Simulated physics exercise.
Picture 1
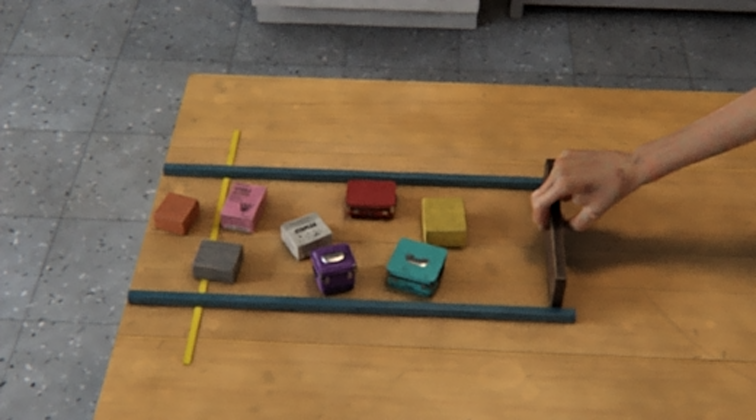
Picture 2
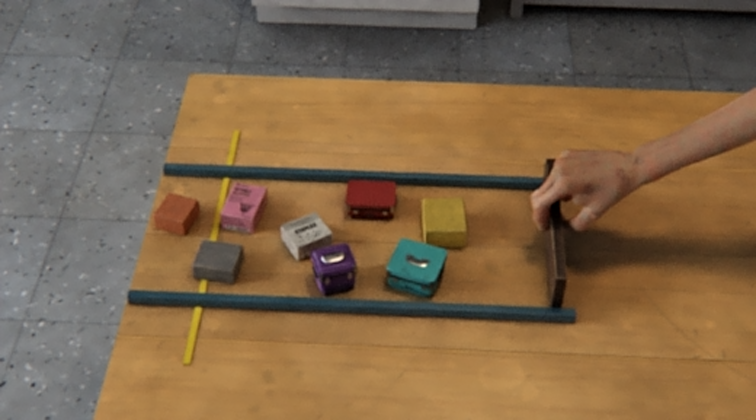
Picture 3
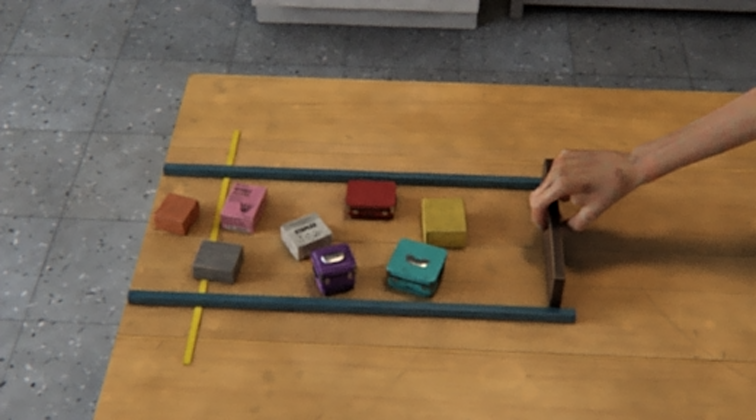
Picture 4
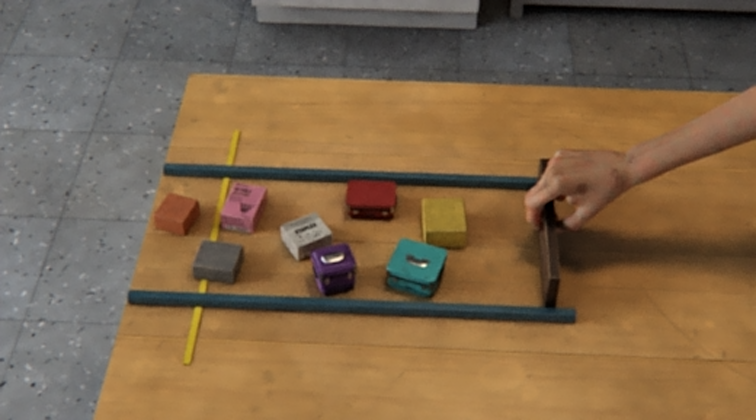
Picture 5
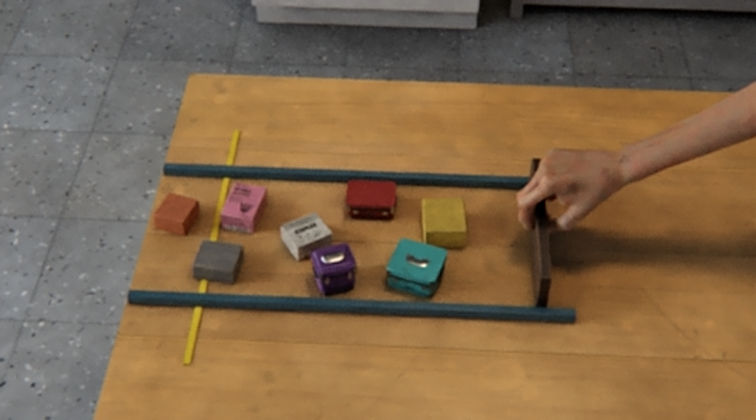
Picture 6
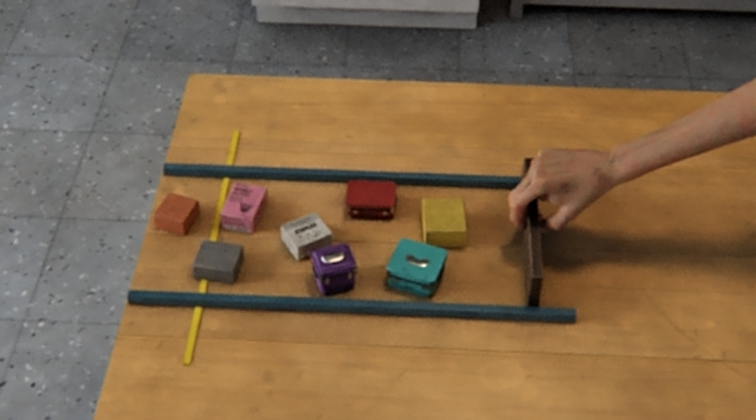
The clip shows small coloured blocks and cases lying between two blue rails on a wooden table, with a yellow strip crossing at left, while a hand slides a dark upright board slightly leftward and the objects stay still.
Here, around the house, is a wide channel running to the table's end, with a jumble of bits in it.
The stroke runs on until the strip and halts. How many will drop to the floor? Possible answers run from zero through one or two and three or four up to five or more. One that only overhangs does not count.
The count that falls off is between three and four.
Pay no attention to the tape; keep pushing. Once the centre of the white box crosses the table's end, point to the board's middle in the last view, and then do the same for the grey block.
White box: (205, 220); grey block: (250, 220).
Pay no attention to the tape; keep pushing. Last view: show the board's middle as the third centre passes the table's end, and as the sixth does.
First about (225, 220), next about (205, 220).
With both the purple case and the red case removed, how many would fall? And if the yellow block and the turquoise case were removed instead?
First try: 1 fallen; other try: 1.
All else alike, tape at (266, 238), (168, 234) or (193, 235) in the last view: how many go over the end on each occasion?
Counts per try: 0; 6; 6.
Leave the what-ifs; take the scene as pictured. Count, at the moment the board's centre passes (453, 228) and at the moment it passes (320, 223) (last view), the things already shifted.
At the first spot the count is 1, and at the second it is 7.
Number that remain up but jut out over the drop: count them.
The total here is 3.
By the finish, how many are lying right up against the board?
2 touch it.
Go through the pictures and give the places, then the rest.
Orange block (177, 214); grey block (218, 261); pink box (244, 207); board (553, 232); tape (214, 235), in the first frame.
Grey block (218, 262); turquoise case (417, 269), in the second frame.
Pink box (245, 208); red case (371, 201), in the third frame.
Orange block (177, 214); white box (307, 237), in the fourth frame.
Grey block (218, 262); purple case (334, 269), in the fifth frame.
Orange block (177, 214); grey block (218, 262); pink box (245, 208); board (531, 231); tape (214, 235), in the sixth frame.
A little later, none off yet; orange block at rest near (177, 214); grey block at rest near (218, 262); pink box at rest near (245, 208).
When it is over, the number that fall off is three or four; down, pink box, grey block and orange block.
